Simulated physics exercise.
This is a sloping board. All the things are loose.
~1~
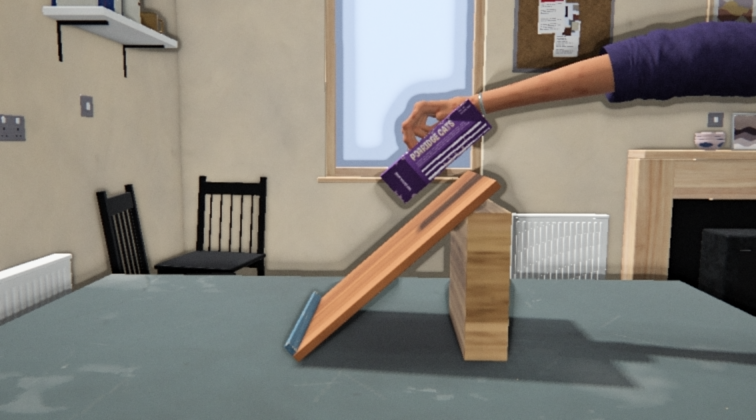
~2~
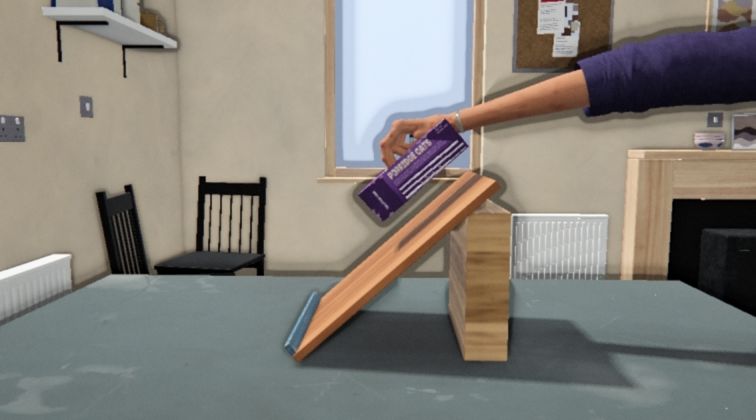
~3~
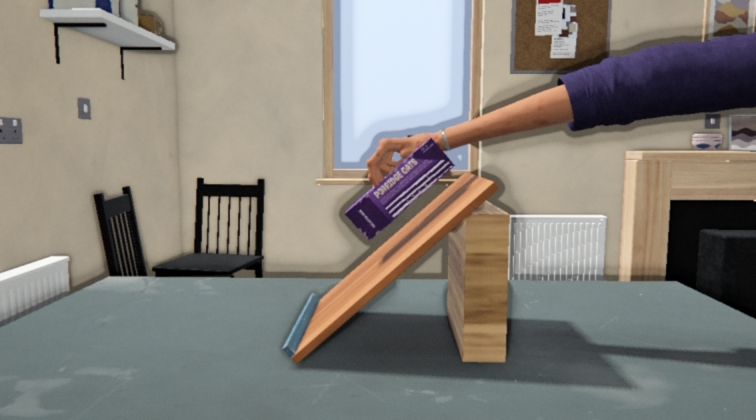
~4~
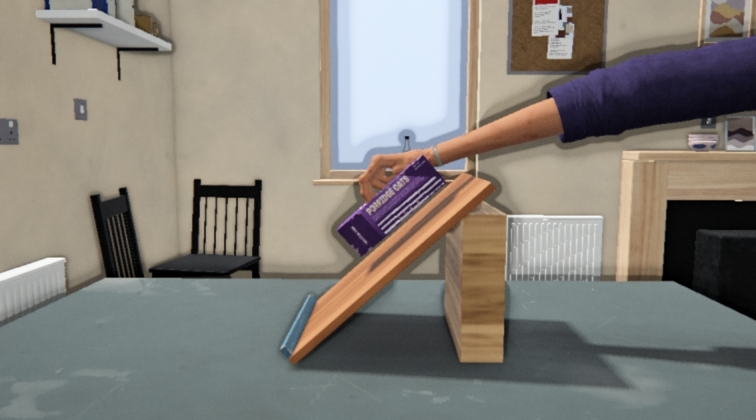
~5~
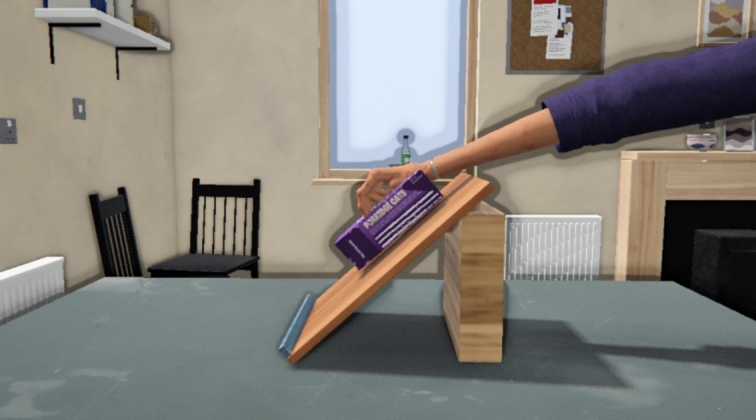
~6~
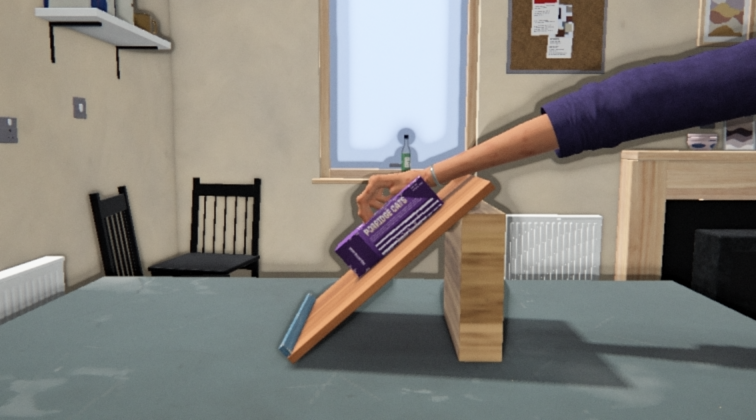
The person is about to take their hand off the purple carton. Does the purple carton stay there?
The purple carton goes downhill.
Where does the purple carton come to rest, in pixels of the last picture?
Near (334, 274).
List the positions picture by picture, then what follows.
In the first picture, still above its spot; purple carton (435, 152).
In the second picture, still above its spot; purple carton (413, 170).
In the third picture, still above its spot; purple carton (399, 188).
In the fourth picture, still above its spot; purple carton (392, 205).
In the fifth picture, still above its spot; purple carton (389, 218).
In the sixth picture, set down, still held; purple carton (389, 225).
Then, 0.30 s past the last view, purple carton displaced a little near (358, 253).
Then, 0.40 s past the last view, purple carton displaced about its own width near (336, 272).
Finally, moved from the start, purple carton. Final places as the last picture's camera would see them, purple carton near (334, 274). The purple carton slides or rolls down.
